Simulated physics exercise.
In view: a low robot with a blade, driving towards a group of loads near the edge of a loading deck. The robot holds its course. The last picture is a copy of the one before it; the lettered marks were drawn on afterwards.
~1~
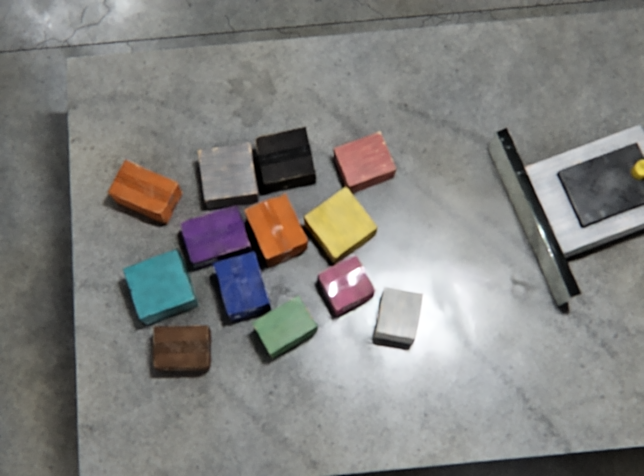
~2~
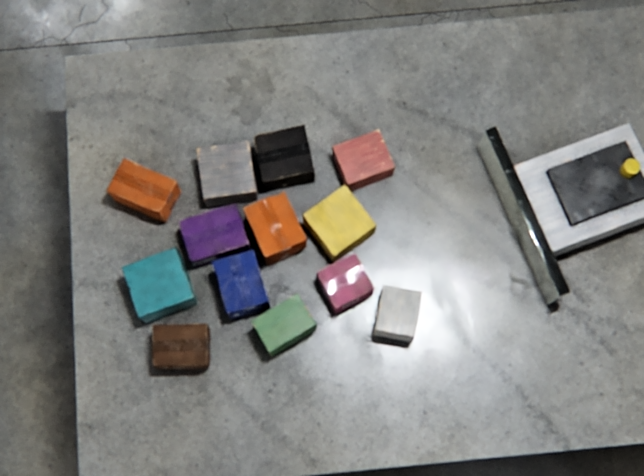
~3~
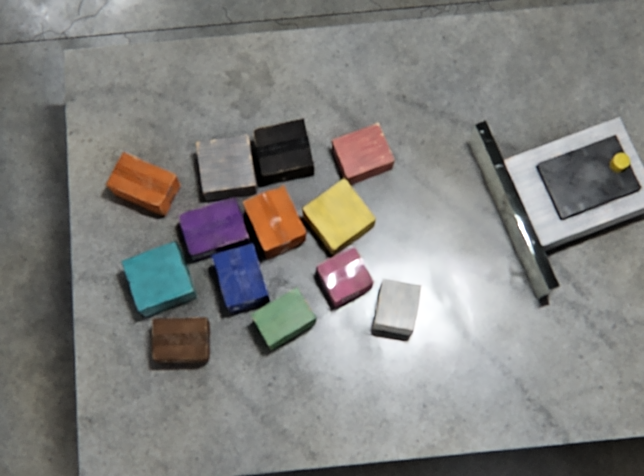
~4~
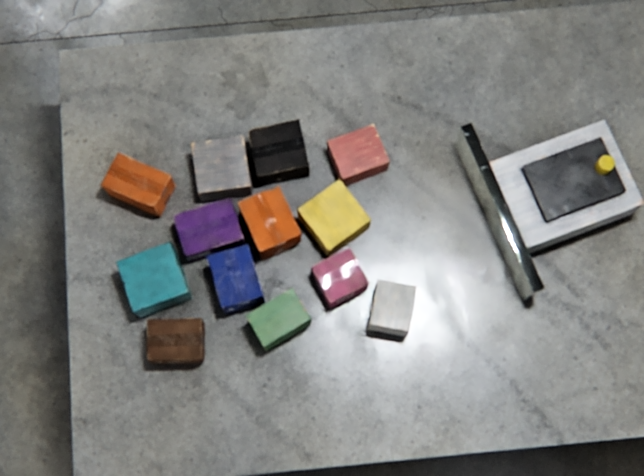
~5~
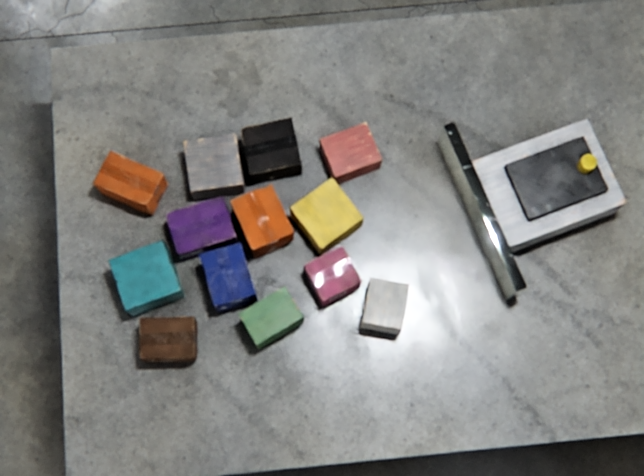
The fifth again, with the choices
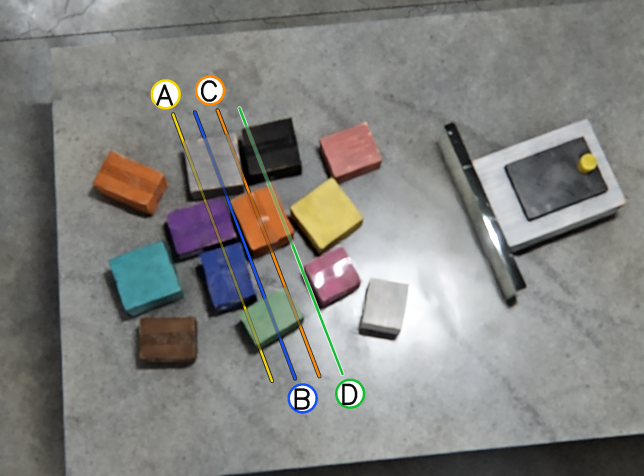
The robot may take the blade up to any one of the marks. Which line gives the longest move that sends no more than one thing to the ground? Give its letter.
Line A.
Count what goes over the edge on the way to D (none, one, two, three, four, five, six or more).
The count is none.
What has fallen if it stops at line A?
It is the orange parcel.
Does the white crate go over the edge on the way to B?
No.
On the marked copy, A at (221, 243); B at (243, 241); C at (267, 239); D at (289, 237).
With A. Early on, robot (456, 189); red crate (328, 158); orange parcel (132, 183).
Further on, robot (363, 197); orange parcel (86, 192); turquoise crate (120, 292).
At the end, robot (290, 204); orange parcel over the edge; grey crate (64, 199); one fallen.
As for the rest, B is within the limit but short; C is within the limit but short; D is within the limit but short.
